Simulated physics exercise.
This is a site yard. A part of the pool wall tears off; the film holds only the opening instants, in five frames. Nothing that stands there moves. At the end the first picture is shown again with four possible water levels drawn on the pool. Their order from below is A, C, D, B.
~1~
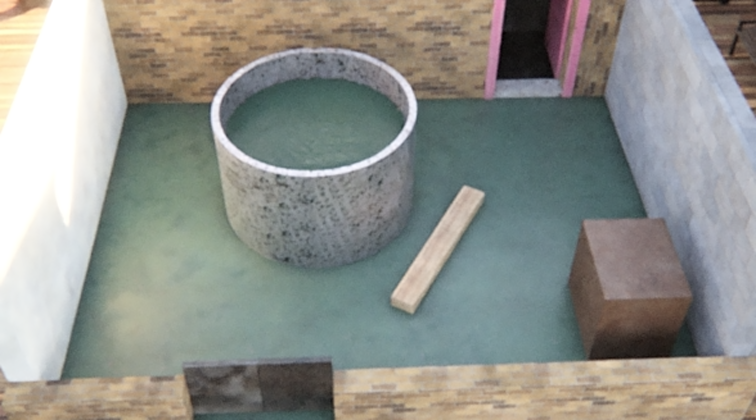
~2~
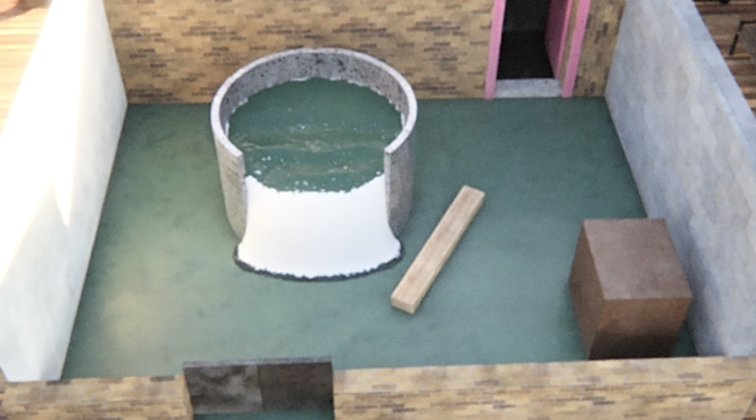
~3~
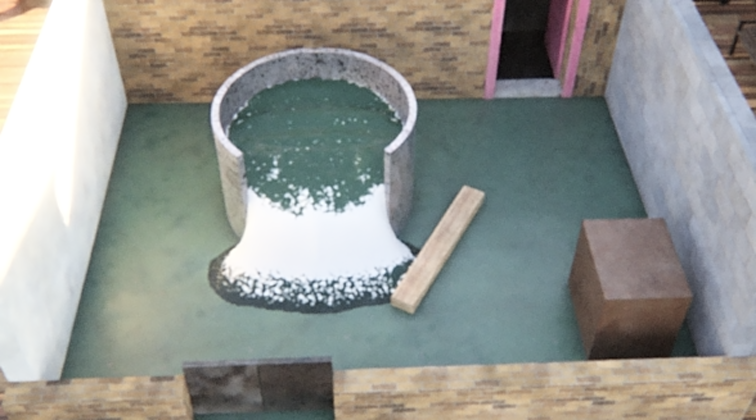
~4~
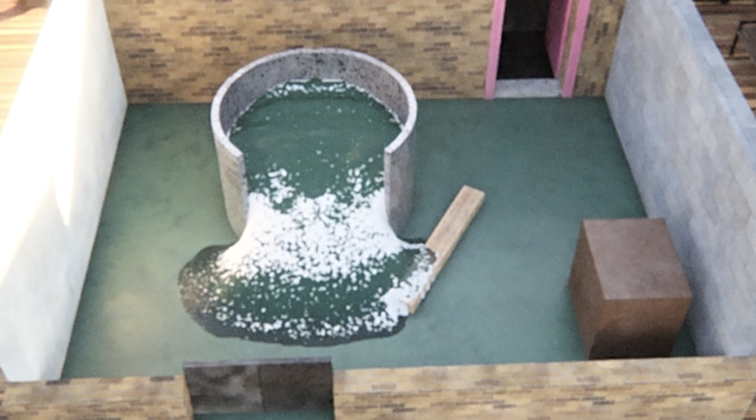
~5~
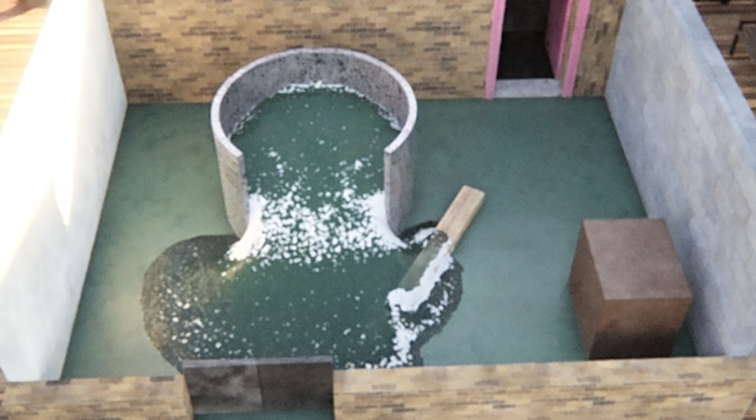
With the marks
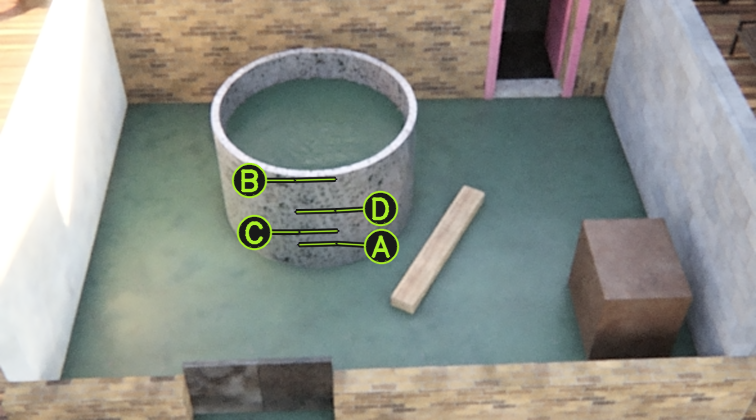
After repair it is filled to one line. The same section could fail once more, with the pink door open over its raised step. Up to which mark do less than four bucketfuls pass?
Use mark C.
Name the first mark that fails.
It is D.
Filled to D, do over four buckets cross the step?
Yes, it does.
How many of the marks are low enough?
Two.
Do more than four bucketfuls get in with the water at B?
Yes, that goes wrong.
In lime, A at (318, 244); B at (314, 179); C at (317, 231); D at (316, 211); from the bottom up A, C, D, B.
With A, nothing gets over.
With B, dozens of bucketfuls pour in.
With C, a splash gets over, under a bucket.
With D, about 11 bucketfuls get in.
